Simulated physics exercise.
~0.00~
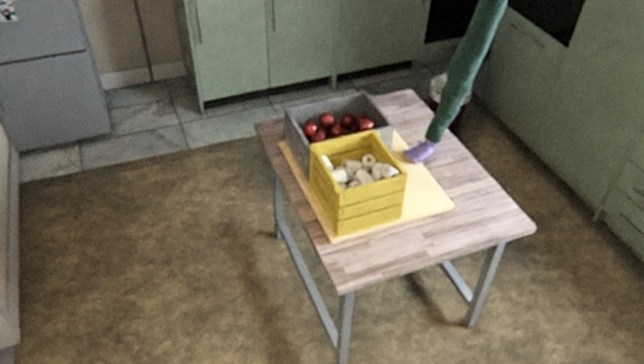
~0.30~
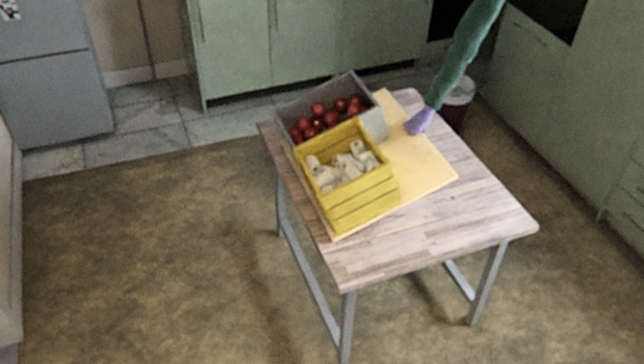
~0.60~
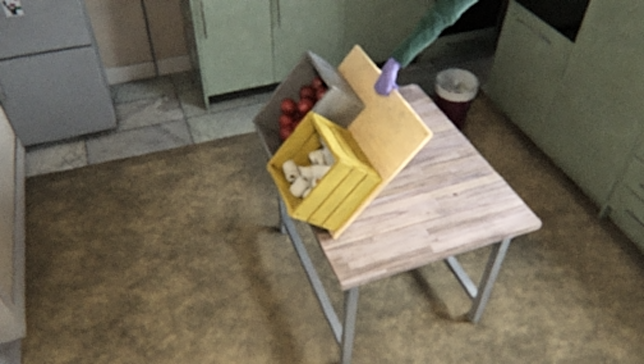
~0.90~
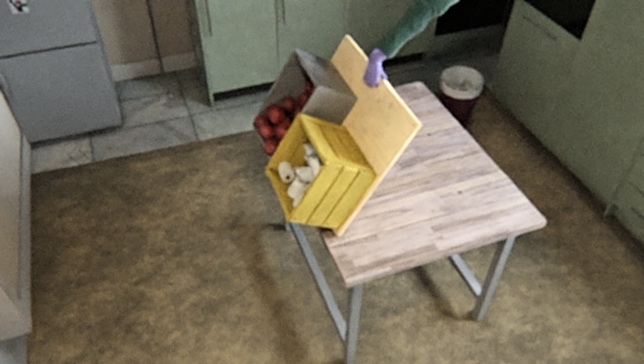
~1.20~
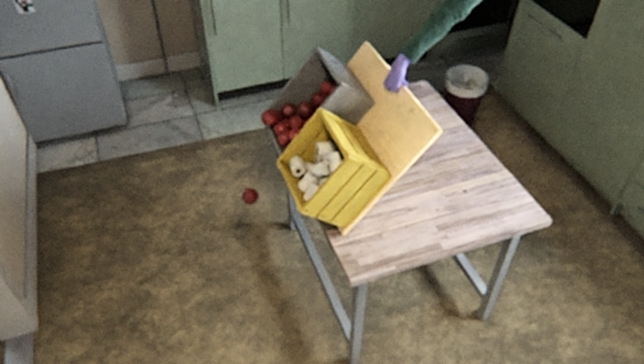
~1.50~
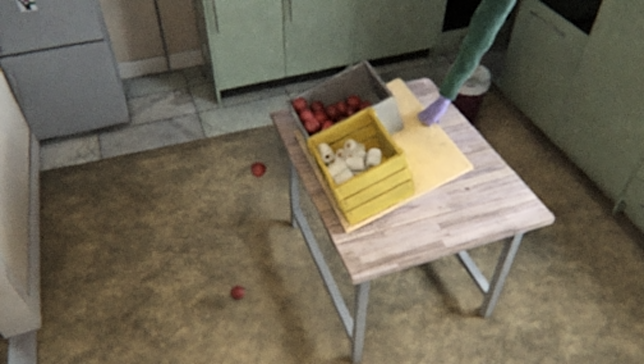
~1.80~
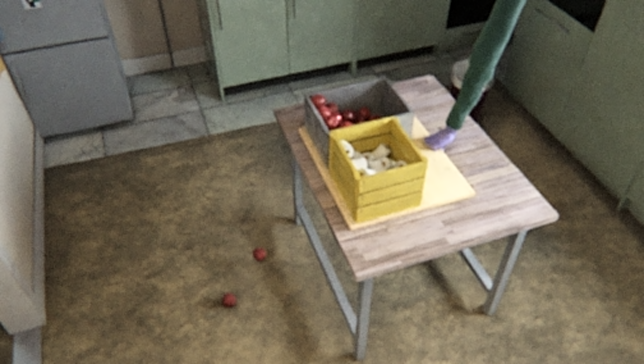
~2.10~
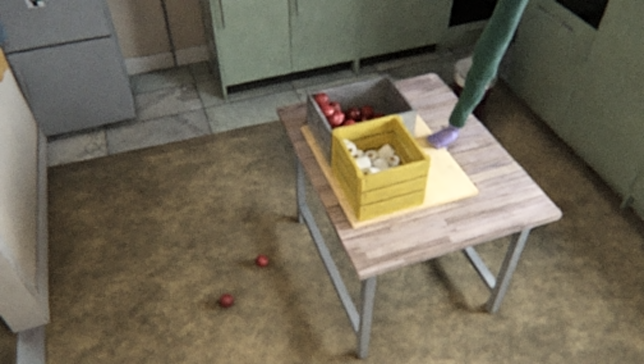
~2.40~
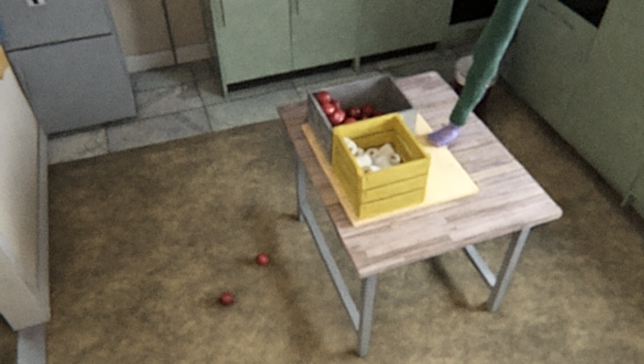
A green arm with a purple hand tipped a board on a table steeply to the left, carrying a yellow box of paper rolls and a grey box of red apples, then lowered it flat, leaving two apples on the floor and the rolls still in their box.
